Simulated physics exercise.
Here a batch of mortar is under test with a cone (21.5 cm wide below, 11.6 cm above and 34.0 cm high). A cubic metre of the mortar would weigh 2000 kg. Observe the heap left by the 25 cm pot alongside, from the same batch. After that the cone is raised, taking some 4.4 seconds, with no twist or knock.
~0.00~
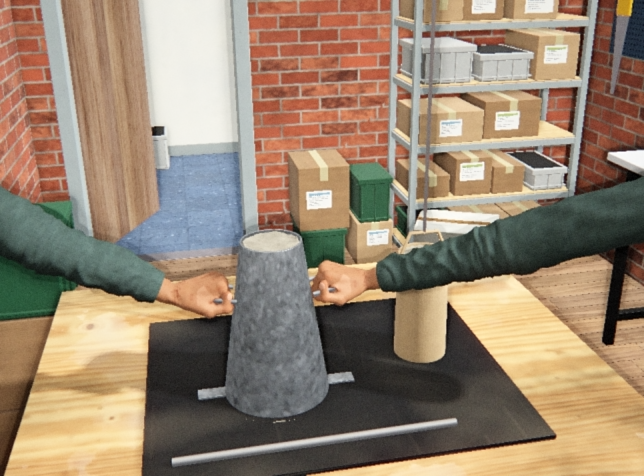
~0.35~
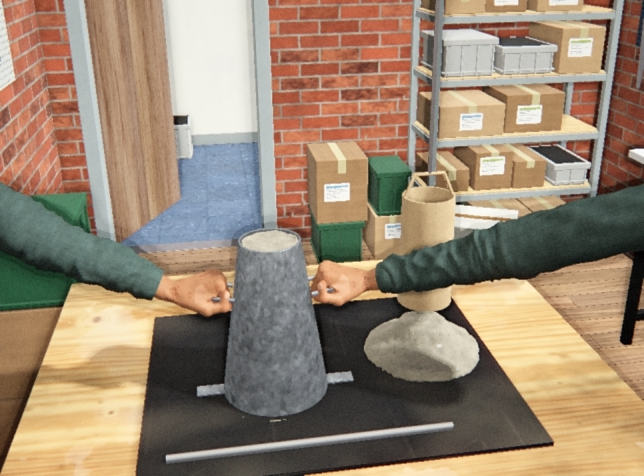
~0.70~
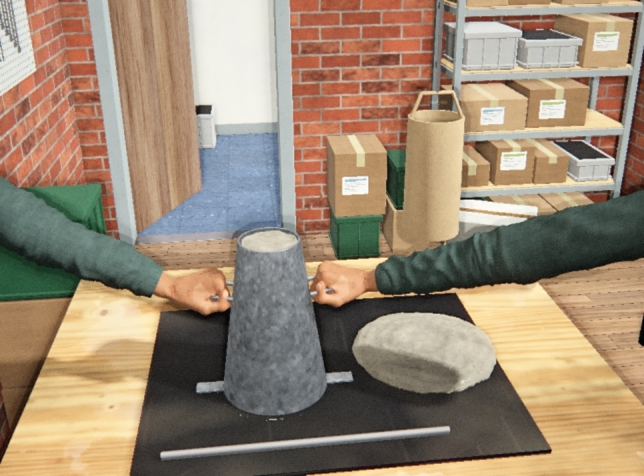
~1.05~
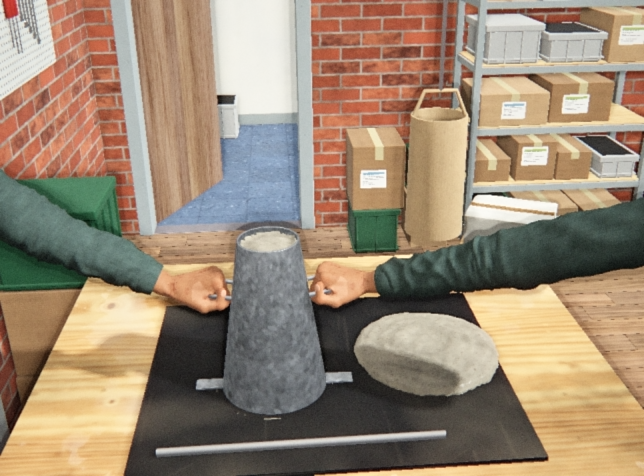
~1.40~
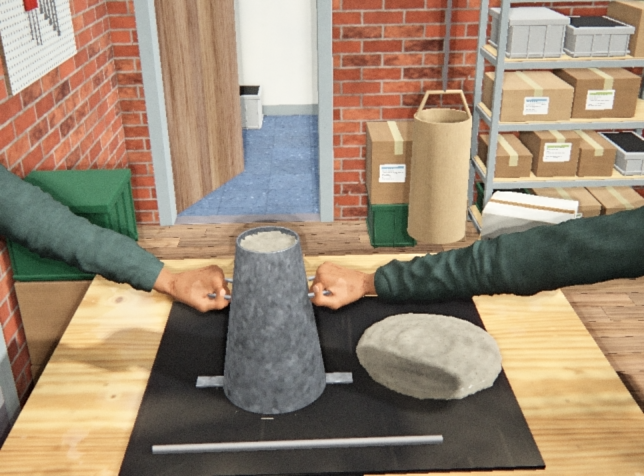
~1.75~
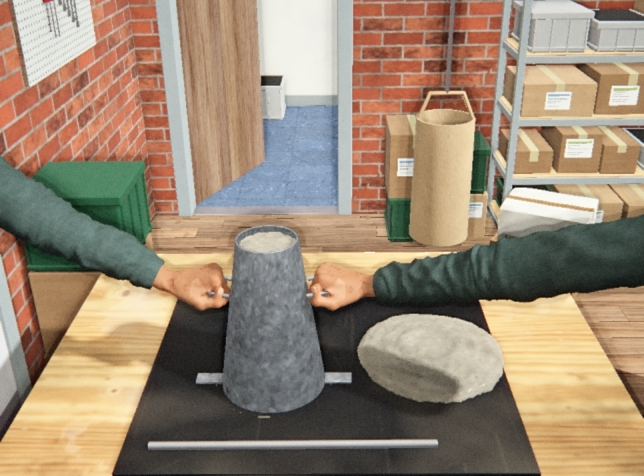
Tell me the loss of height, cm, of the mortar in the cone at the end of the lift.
Close to 28 cm.
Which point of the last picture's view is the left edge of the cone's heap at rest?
I'd point to somewhere near (155, 395).
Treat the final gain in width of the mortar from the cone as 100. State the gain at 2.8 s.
About 90 %.
After 2.8 s, the cone is up 7.4 cm; the mortar has come down 24 cm to 10 cm and is 47 cm wide.
After 3.9 s, the cone is up 21 cm; the mortar has come down 28 cm to 6.5 cm and is 51 cm wide.
After 5.0 s, the cone is up 34 cm; the mortar has come down 28 cm to 6.4 cm and is 51 cm wide.
After 6.4 s, the cone is clear; the mortar has come down 28 cm to 6.4 cm and is 51 cm wide.
After 6.9 s, at rest, the cone is clear; the mortar has come down 28 cm to 6.4 cm and is 51 cm wide.
